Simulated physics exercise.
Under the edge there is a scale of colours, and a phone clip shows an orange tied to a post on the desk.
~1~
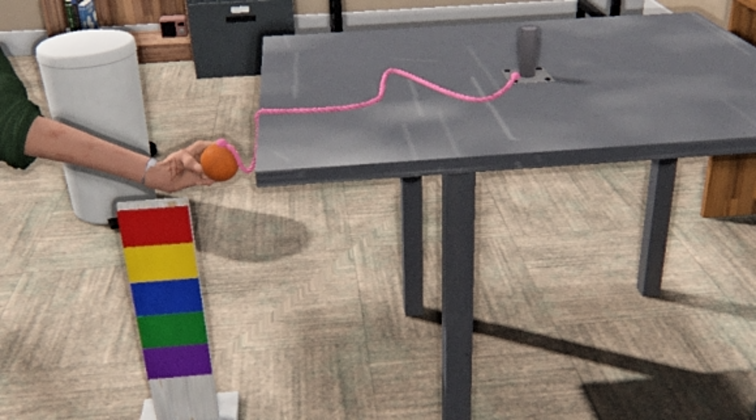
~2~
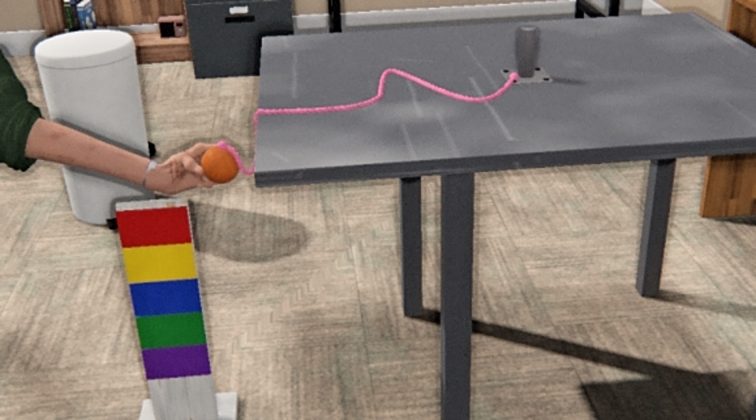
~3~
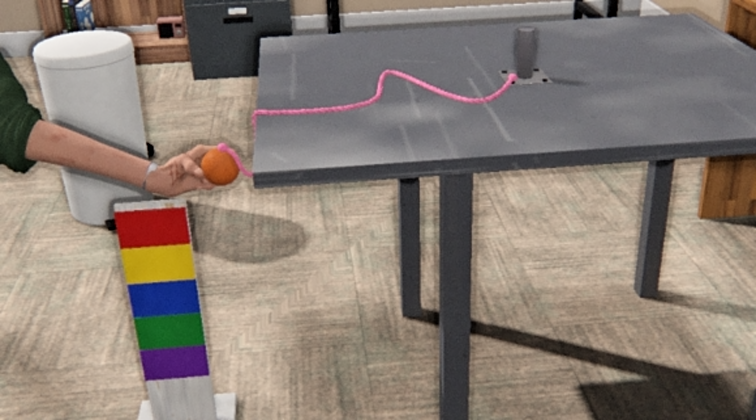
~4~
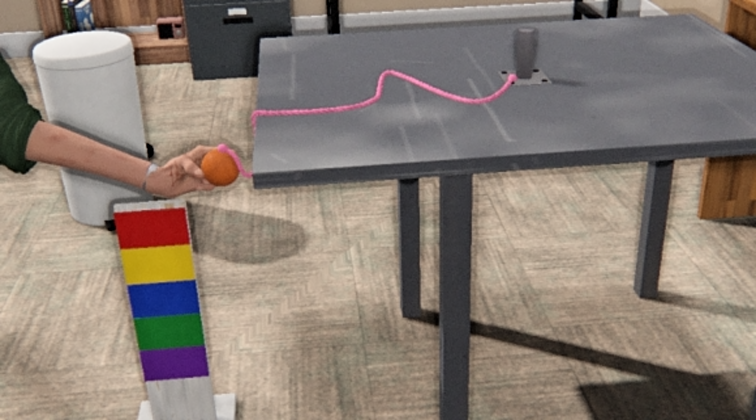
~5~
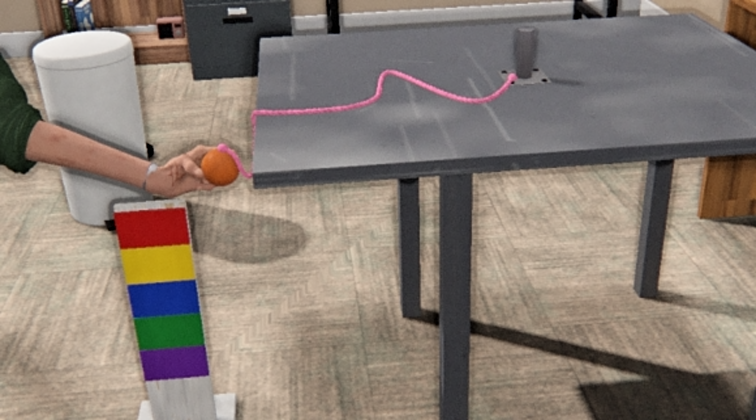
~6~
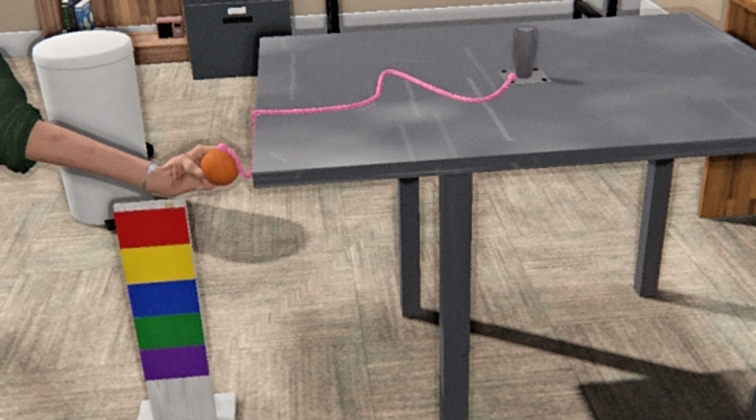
Orange tied to a pink cord staying almost still in a hand beside a grey desk, above a scale of coloured bands.
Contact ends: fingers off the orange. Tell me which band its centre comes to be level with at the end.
Its centre comes to be level with the purple band.
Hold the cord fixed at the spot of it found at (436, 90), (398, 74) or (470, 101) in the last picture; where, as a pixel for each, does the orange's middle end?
Roughly (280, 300), (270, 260) and (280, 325), in that order.
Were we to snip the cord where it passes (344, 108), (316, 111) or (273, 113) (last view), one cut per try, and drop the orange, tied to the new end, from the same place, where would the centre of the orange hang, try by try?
The places are (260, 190), (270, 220) and (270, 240).
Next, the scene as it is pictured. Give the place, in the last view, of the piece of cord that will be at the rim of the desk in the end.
The piece you want is at about (380, 88).
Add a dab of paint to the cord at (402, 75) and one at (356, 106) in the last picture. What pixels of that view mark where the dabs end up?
The first lands at (323, 77), while the second lands at (263, 133).
Soon after, orange near (310, 324); level with purple.
After that, orange near (268, 297); level with purple.
In the end, orange near (285, 313); level with purple. The cord holds its middle at purple.
